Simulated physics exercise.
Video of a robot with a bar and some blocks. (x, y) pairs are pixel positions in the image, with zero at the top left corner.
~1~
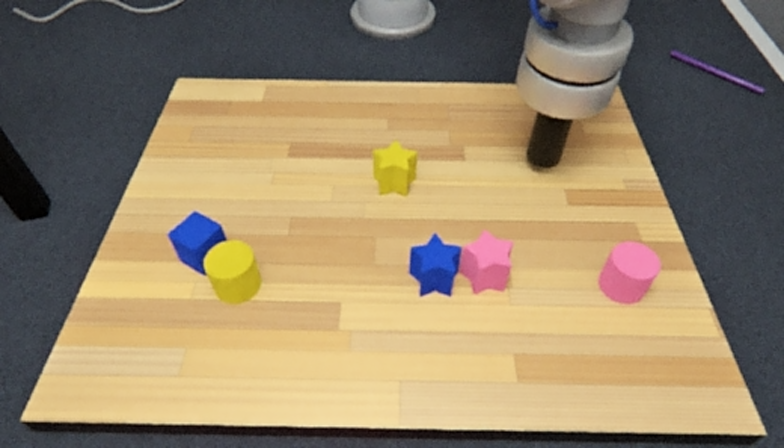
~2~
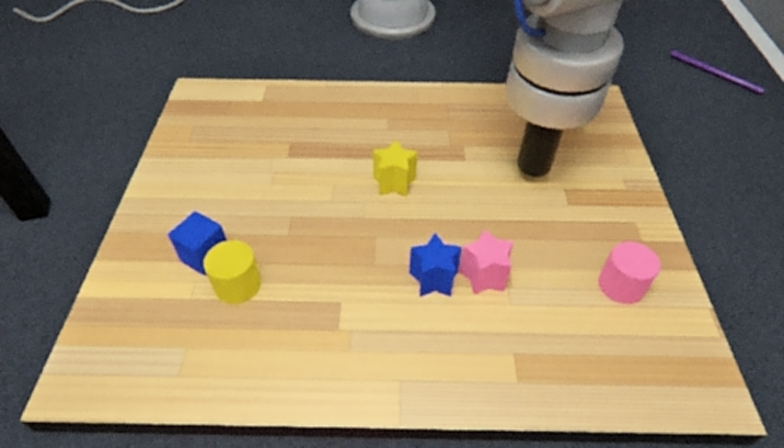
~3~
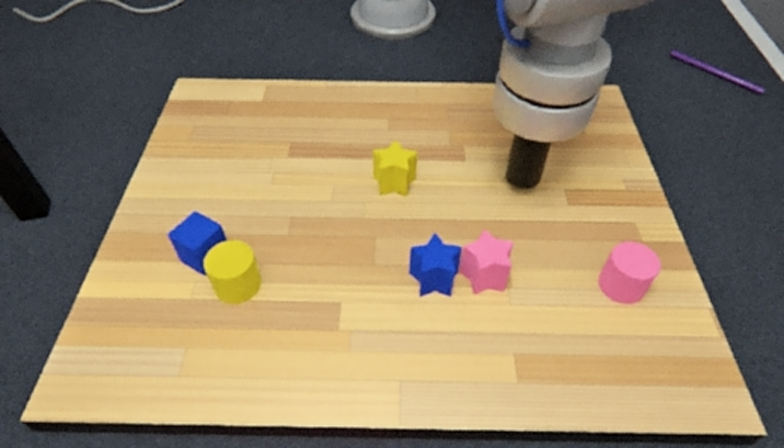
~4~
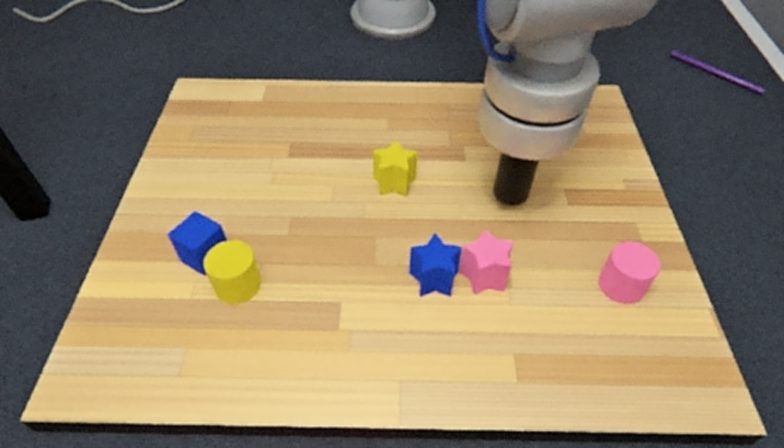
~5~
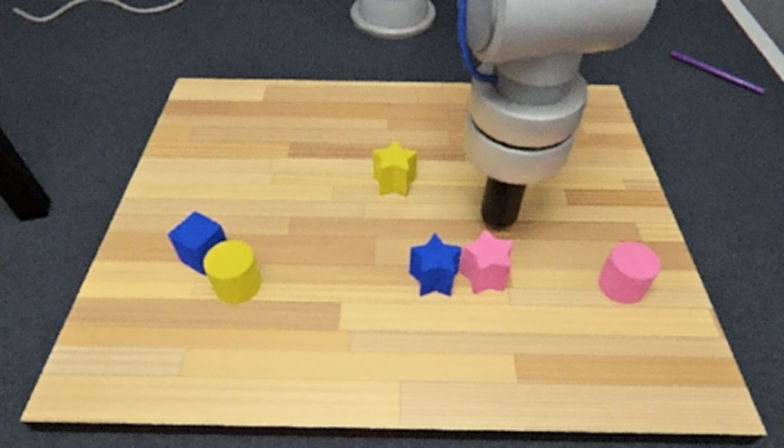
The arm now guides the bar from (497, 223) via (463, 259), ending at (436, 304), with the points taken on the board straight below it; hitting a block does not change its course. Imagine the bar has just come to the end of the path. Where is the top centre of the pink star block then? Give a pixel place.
My estimate: (487, 277).
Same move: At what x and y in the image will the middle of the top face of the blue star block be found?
The centre of its top face lies at (400, 286).
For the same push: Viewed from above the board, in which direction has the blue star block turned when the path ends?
Rotation: Clockwise.
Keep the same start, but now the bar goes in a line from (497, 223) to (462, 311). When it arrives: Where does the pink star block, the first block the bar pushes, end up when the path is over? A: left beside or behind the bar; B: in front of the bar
It's B.
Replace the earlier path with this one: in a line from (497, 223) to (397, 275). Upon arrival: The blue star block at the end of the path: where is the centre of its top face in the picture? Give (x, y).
By then it is at (419, 276).
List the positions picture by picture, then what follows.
In the first frame, bar tip (543, 157); block tops, blue star block (437, 253); pink star block (491, 250).
In the second frame, bar (534, 165); blocks unchanged.
In the third frame, bar (523, 177); blocks unchanged.
In the fourth frame, bar (511, 193); blocks unchanged.
In the fifth frame, bar (499, 214); blue star block (437, 253); pink star block (491, 250).
What follows on the original path. One third of the way, bar (476, 237); pink star block (490, 255).
Two thirds of the way, bar (455, 264); blue star block (426, 264), turned 20° clockwise; pink star block (488, 270), turned 75° anticlockwise.
At the end, bar (437, 295); blue star block (400, 286), turned 40° clockwise; pink star block (487, 277), turned 100° anticlockwise.
